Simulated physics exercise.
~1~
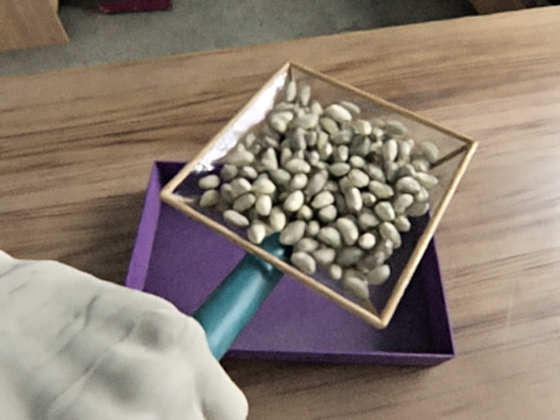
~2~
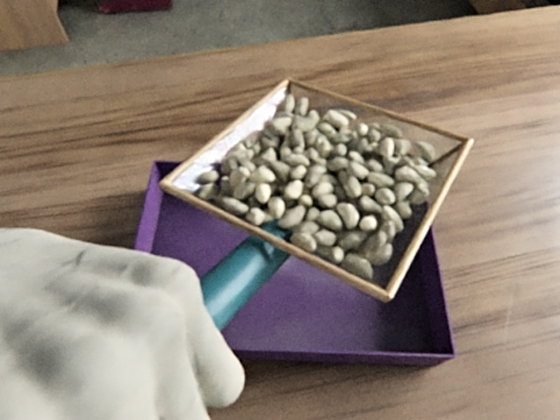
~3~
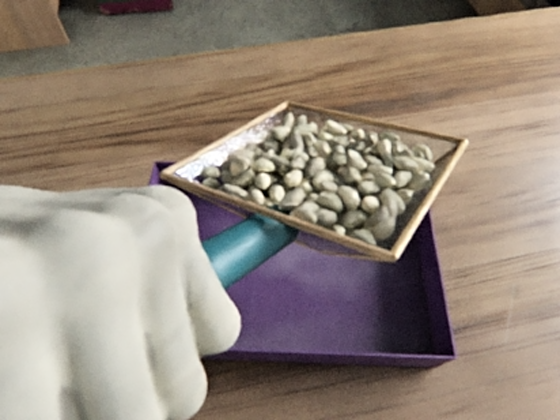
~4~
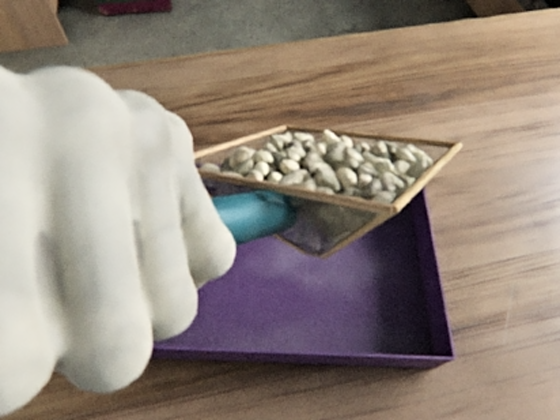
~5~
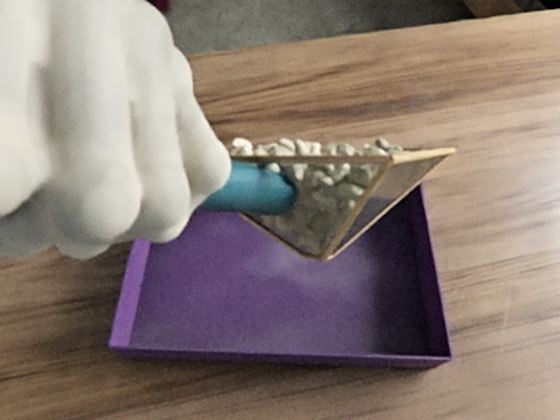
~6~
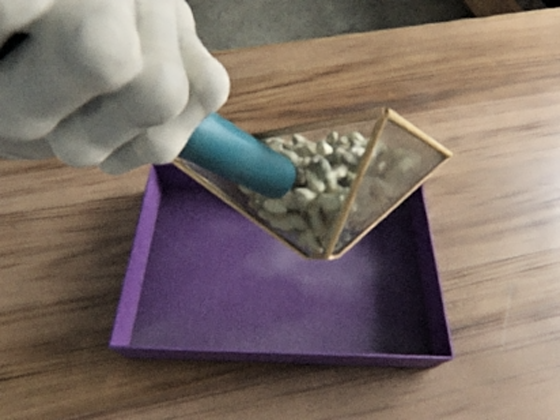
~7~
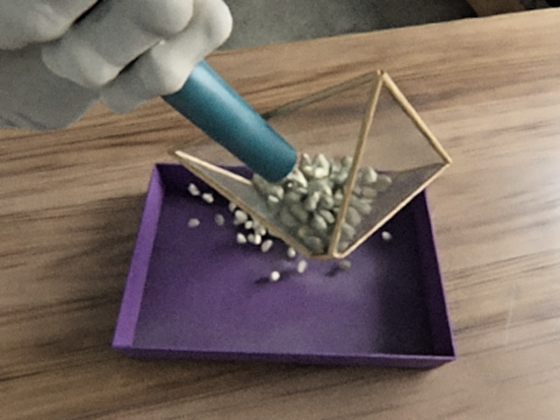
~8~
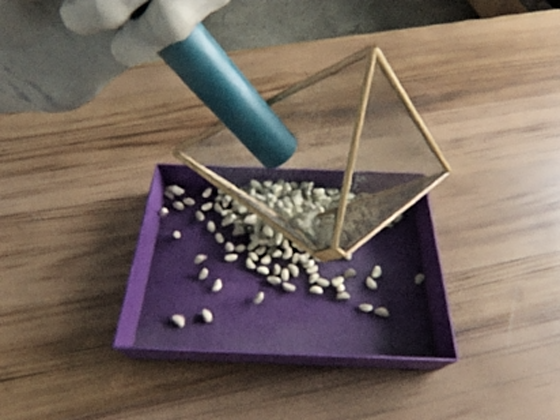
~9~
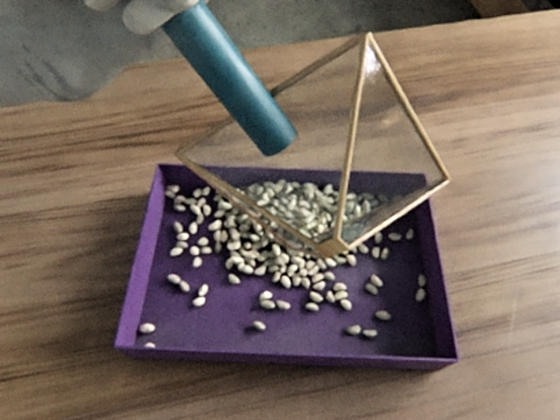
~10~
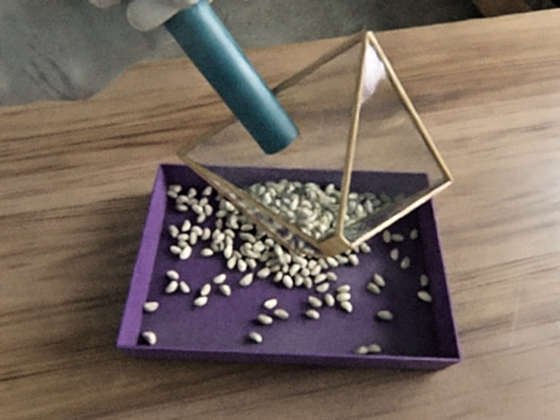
On a wood-grained tabletop, a pale gloved hand holds a clear, gold-edged scoop by its teal handle, heaped with whitish beans above a shallow purple tray. The hand rises and steadily tips the scoop, and the beans stay inside at first, bunching toward its lower corner. As the tilt steepens, a few beans drop out, then many more tumble down and scatter across the tray. The scoop ends up steeply upended and empty, held in place over the tray. The beans lie still below, piled thickly toward the back with strays spread toward the front.
